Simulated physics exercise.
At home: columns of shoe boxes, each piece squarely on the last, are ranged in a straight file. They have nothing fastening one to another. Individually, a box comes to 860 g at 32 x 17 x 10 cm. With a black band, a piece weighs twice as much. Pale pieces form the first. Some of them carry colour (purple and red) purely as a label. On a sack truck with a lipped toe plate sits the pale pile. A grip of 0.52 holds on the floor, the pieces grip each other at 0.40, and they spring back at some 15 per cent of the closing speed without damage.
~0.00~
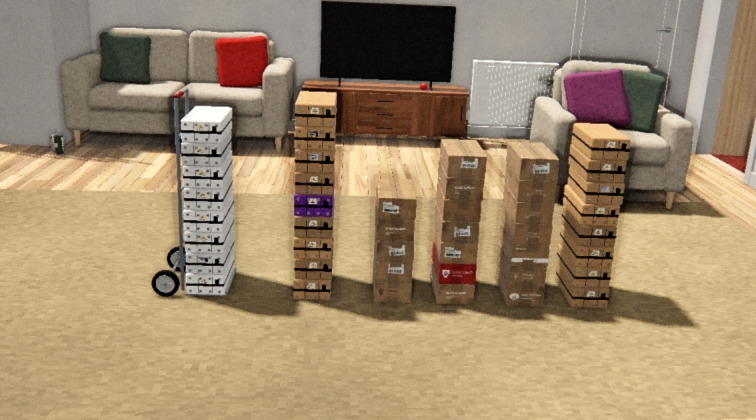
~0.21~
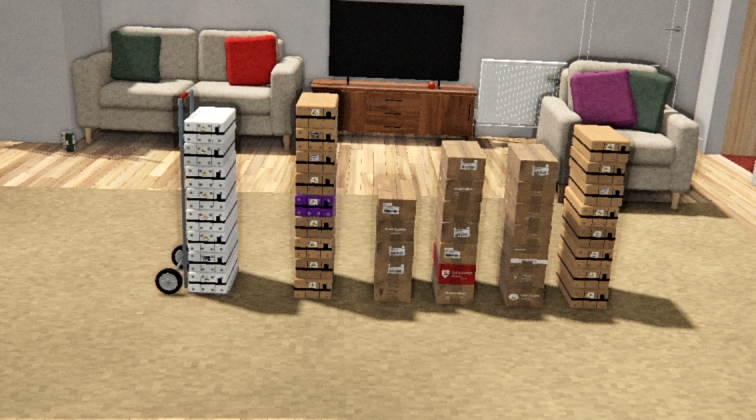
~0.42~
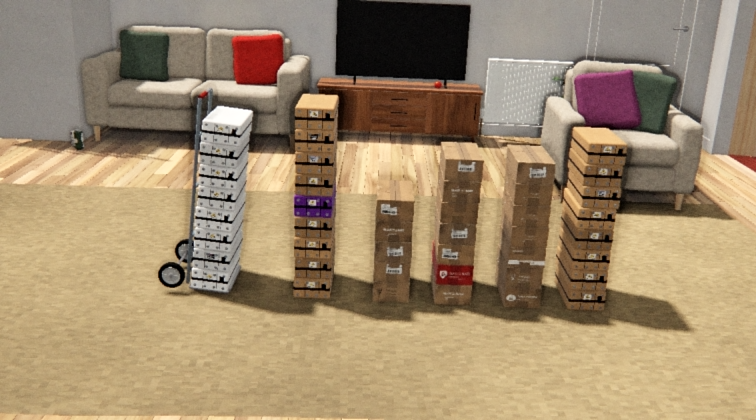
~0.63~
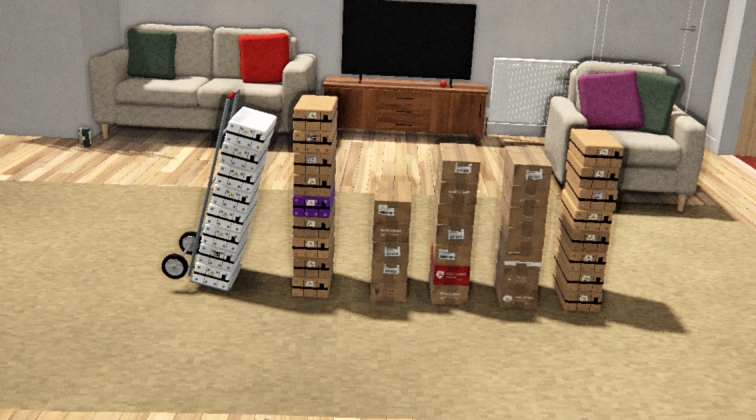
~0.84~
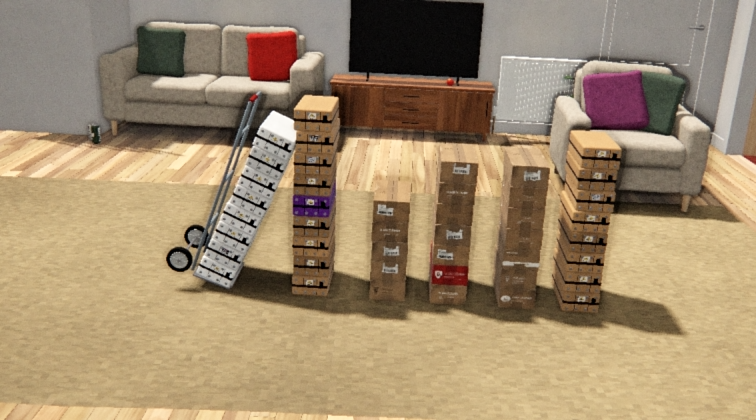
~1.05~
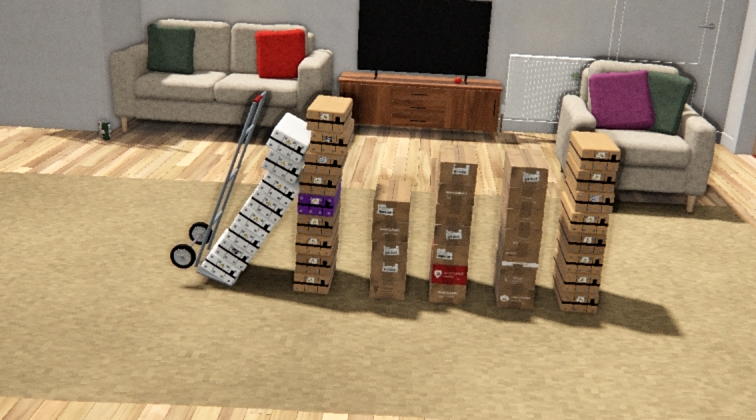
In a living room with two grey-beige sofas, a television and a pale rug, seen from the front and slightly above, the camera moves round a little. Six columns of boxes stand in a row, a white one on a hand truck at left, then brown ones, with one purple band and one red box. The truck tilts rightward, its white pile leaning until its top meets the neighbouring column, whose upper boxes shift slightly.
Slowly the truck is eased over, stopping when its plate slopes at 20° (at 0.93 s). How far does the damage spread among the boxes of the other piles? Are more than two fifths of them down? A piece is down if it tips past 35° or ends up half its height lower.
Yes.
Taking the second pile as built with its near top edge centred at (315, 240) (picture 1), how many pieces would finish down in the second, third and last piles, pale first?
Second 0, third 0, last 0.
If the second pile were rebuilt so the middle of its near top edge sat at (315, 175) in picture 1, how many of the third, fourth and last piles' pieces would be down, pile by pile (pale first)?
Counts down - third: 1; fourth: 0; last: 0.
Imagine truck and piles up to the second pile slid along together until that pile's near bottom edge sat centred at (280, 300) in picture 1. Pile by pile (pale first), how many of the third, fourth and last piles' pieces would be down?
Down per pile: Third 3, fourth 7, last 7.
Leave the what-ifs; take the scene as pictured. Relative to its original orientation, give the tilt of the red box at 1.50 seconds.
0°.
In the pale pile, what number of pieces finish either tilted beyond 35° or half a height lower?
Count: 8 pale pieces.
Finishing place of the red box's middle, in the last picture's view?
Roughly at (480, 267).
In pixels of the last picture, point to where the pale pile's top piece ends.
The top piece finishes near (388, 207).
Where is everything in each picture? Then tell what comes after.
In the first picture (pixels give the middle of a visible side; the camera moves round a little), truck frame (178, 139) 0° forward; red box (458, 274); purple box (313, 206); none of the others has stirred.
In the second picture, truck frame (181, 139) 0° forward; purple box (314, 207).
In the third picture, truck frame (198, 137) 6° forward, top of the pale pile leaning 6°; purple box (313, 207); none of the others has stirred.
In the fourth picture, truck frame (220, 136) 13° forward, top of the pale pile leaning 14°; purple box (311, 207); none of the others has stirred.
In the fifth picture, truck frame (238, 137) 19° forward, top of the pale pile leaning 23°; purple box (311, 207); one has shifted.
In the sixth picture, truck frame (243, 137) 20° forward, top of the pale pile leaning 27°; purple box (315, 206) 18 mm from its place; red box (450, 275); movement in 7 of them.
After 1.50 s, 8 of the pale pile down; none of the 36 other boxes down, 9 disturbed; purple box 20° from how it stood.
After 1.84 s, 8 of the pale pile down; 8 of the 36 other boxes down; purple box 15° from how it stood, 7 cm lower; red box 15° from how it stood.
After 2.54 s, 8 of the pale pile down; 15 of the 36 other boxes down; red box 34° from how it stood; purple box 22° from how it stood, 11 cm lower.
After 3.02 s, 8 of the pale pile down; 32 of the 36 other boxes down; red box 38° from how it stood; purple box 22° from how it stood, 12 cm lower.
In the end (3.9 s), 8 of the pale pile down; 32 of the 36 other boxes down; red box 38° from how it stood; purple box 22° from how it stood, 12 cm lower. That is 89 per cent. From the last view, middles, red box near (480, 267), purple box near (435, 226).
